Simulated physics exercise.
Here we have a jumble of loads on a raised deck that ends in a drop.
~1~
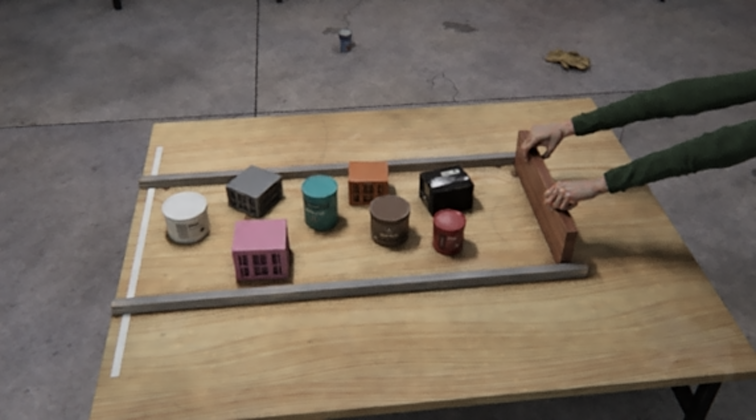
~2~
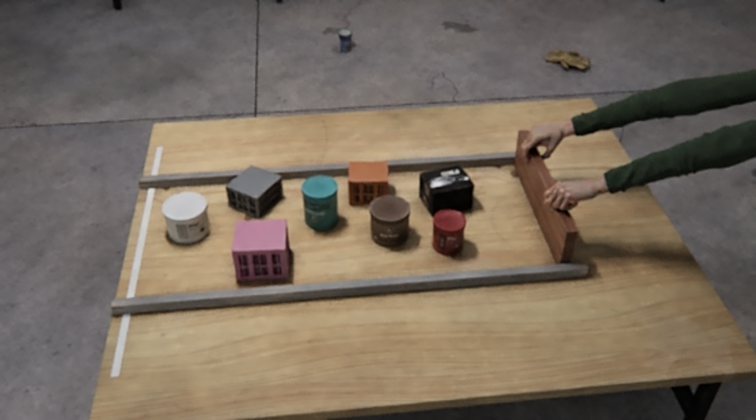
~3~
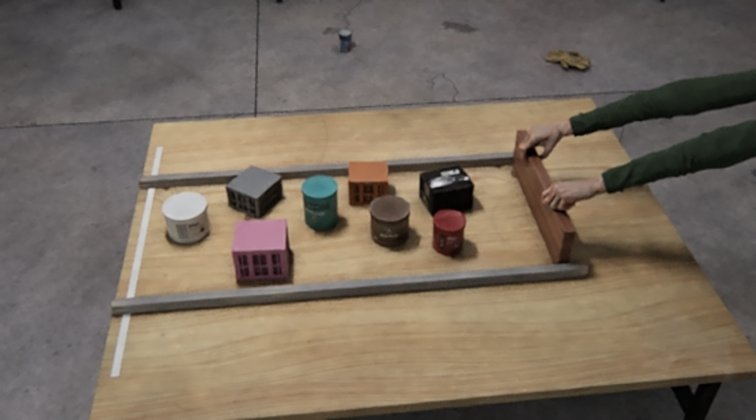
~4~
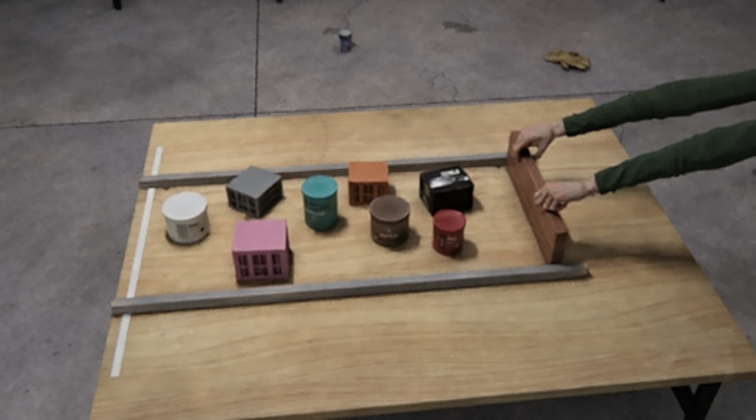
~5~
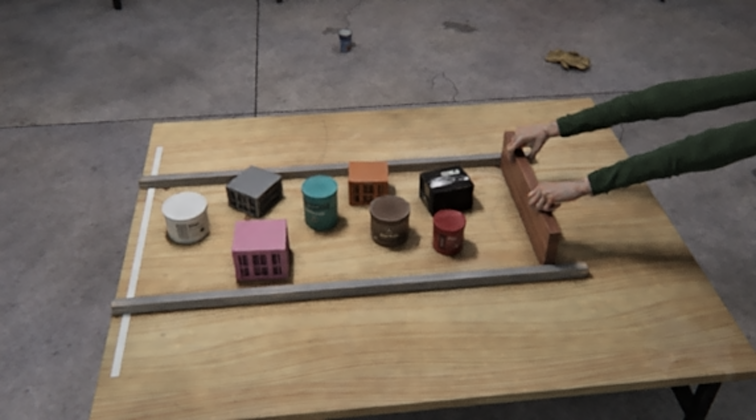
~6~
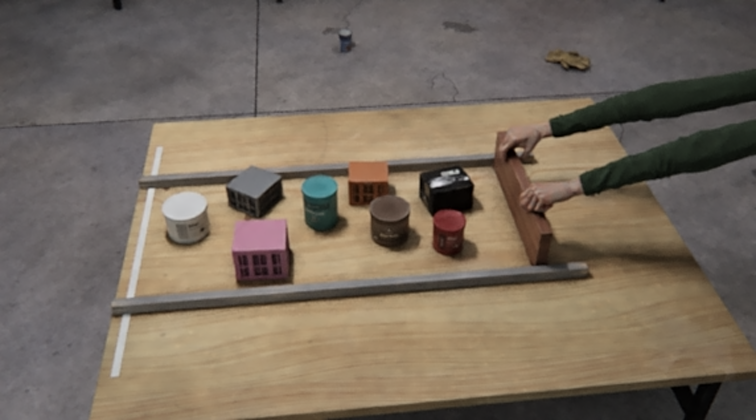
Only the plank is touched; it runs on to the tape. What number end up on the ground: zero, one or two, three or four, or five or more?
The number that fall off is five or more.
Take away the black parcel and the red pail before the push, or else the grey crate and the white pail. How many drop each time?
It would be 6 and 6.
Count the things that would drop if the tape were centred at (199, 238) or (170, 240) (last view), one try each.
In that order 2 and 5.
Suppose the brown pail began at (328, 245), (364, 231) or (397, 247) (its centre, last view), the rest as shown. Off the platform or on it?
In turn it drops off; is lost; is lost.
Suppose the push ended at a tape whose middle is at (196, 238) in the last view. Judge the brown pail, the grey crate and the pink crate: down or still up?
The brown pail does not fall; the grey crate comes down; the pink crate is kept.
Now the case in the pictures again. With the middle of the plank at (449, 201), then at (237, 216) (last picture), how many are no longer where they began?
By then 2, and 8.
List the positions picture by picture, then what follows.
White pail (187, 218); grey crate (255, 191); pink crate (262, 249); plank (542, 195); tape (141, 242), in the first frame.
Grey crate (255, 191); orange crate (368, 183), in the second frame.
Pink crate (262, 250); plank (540, 195), in the third frame.
White pail (187, 218); red pail (449, 233), in the fourth frame.
Grey crate (255, 191); black parcel (446, 191), in the fifth frame.
White pail (187, 218); grey crate (255, 191); pink crate (262, 250); plank (520, 197); tape (141, 242), in the sixth frame.
Soon after, none off yet; white pail at rest near (187, 218); grey crate displaced a little near (250, 191); pink crate at rest near (262, 250).
In the end, the number that fall off is five or more; gone, black parcel, red pail, brown pail, orange crate, turquoise pail, pink crate, grey crate and white pail.
